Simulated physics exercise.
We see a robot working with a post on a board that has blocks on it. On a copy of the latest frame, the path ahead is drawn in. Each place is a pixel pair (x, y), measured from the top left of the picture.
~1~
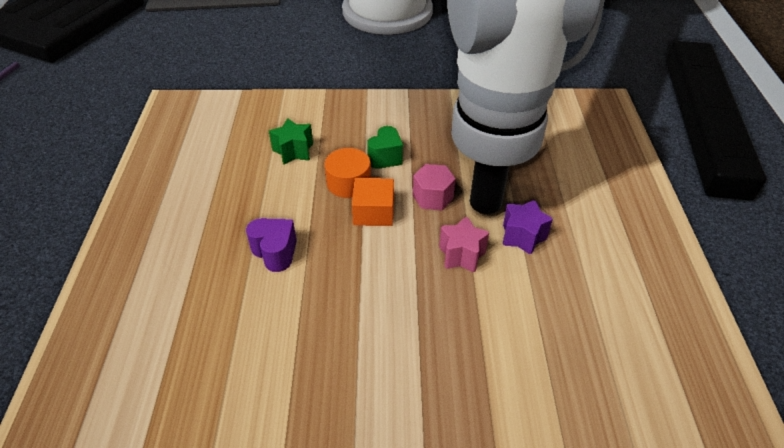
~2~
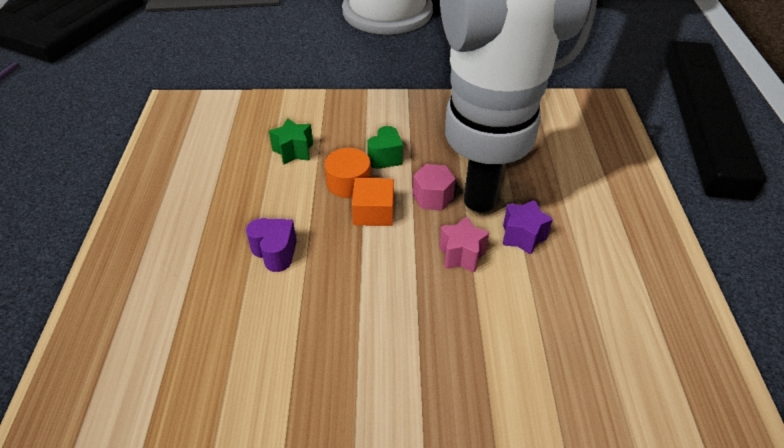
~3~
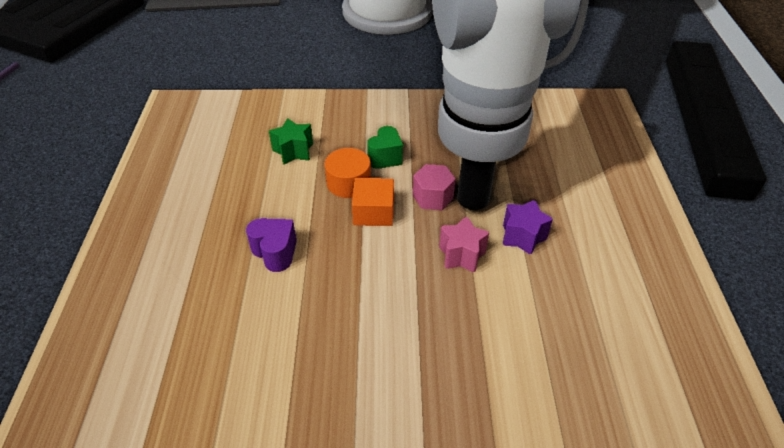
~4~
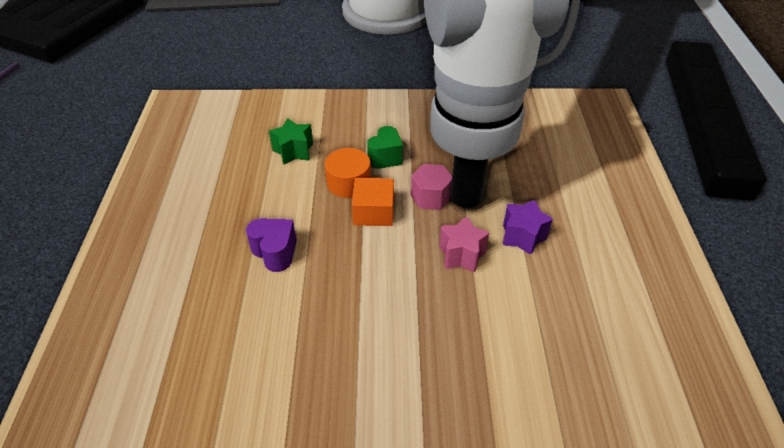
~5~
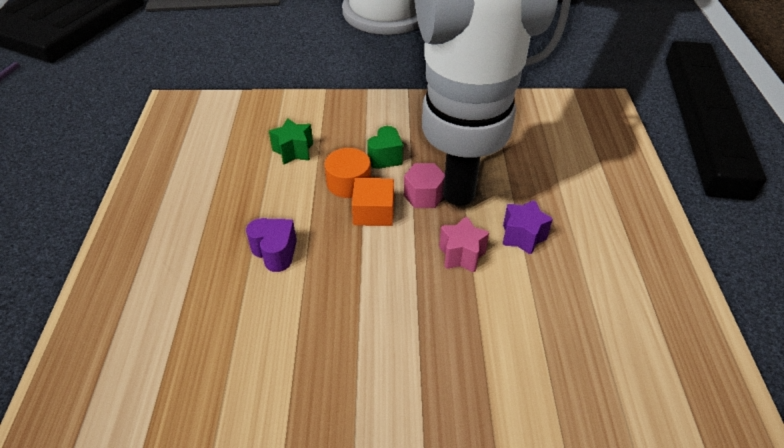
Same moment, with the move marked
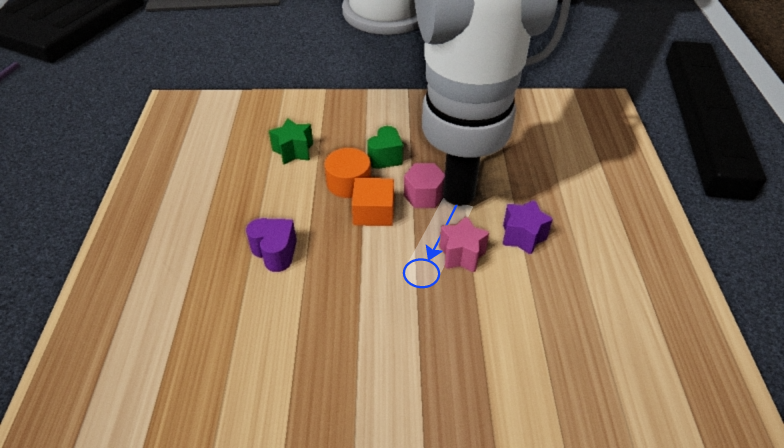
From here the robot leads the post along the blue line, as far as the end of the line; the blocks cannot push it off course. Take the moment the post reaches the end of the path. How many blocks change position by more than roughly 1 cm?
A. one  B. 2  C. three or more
A
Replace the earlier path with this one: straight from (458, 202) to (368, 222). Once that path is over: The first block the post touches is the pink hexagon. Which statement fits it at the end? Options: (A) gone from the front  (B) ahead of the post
A: Gone from the front.
The drawn path runs from (458, 202) directly to (422, 273).
On the path given first. One third of the way, post at (447, 217); nothing pushed yet.
Two thirds of the way, post at (435, 241); pink star-shaped block at (467, 243), turned 30° anticlockwise.
At the end, post at (422, 266); pink hexagon not moved; pink star-shaped block at (467, 247), turned 50° anticlockwise.
